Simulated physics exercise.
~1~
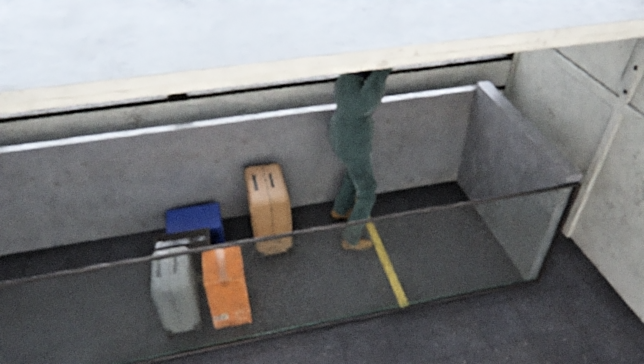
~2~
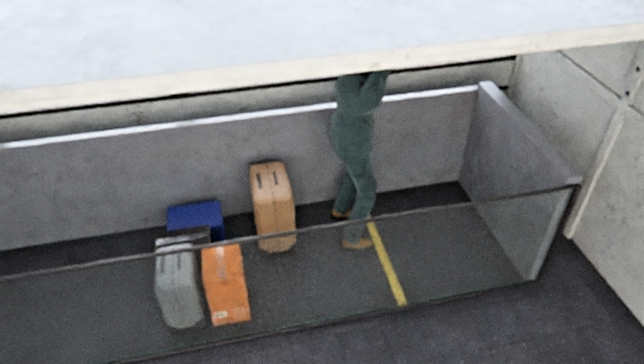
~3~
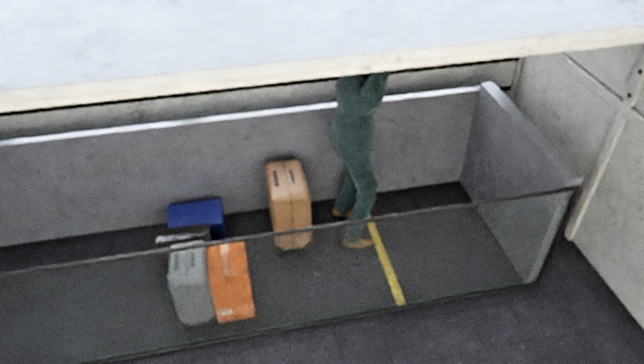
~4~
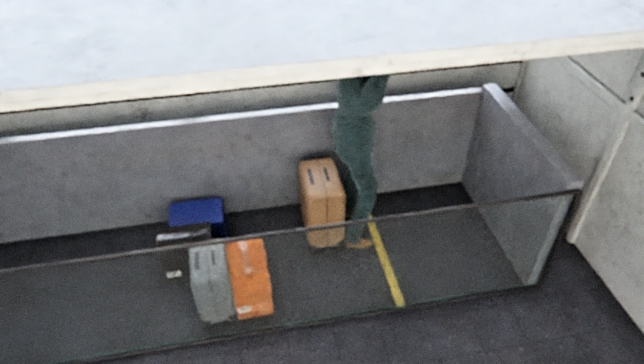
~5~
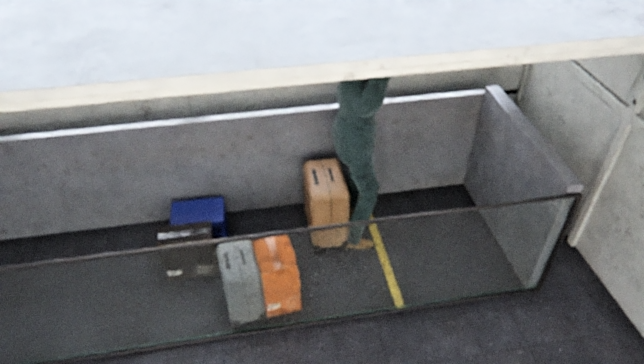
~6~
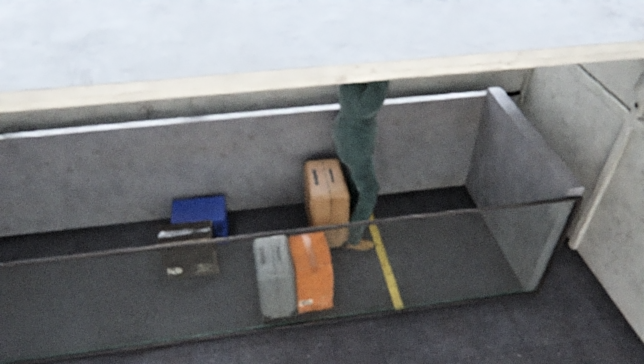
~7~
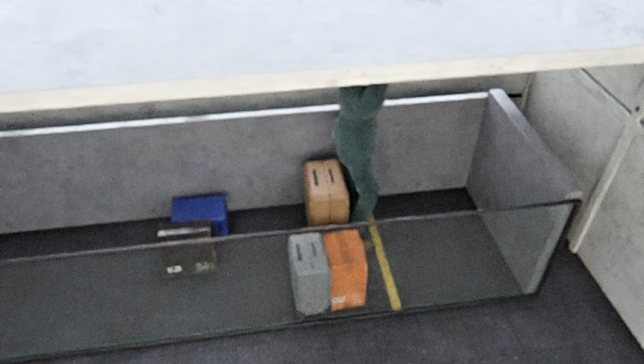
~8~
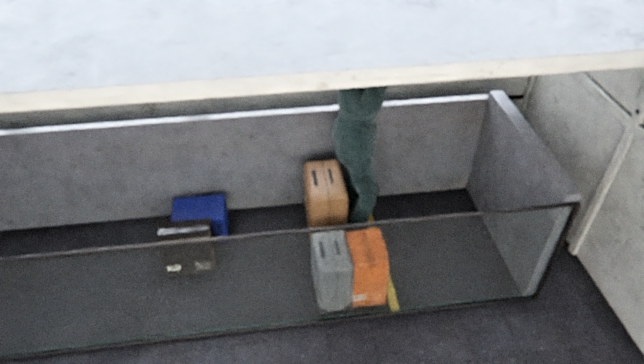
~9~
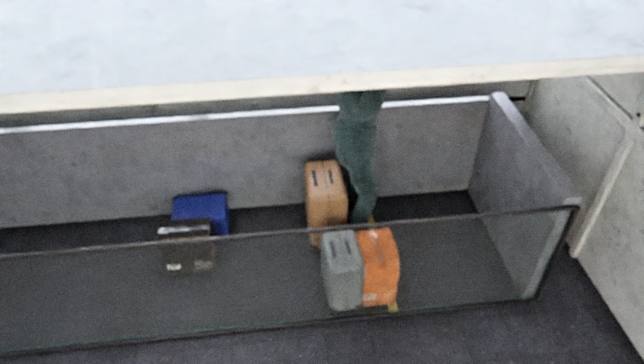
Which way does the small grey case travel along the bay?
It moves to the right, sliding along beside the orange pack toward the yellow line.
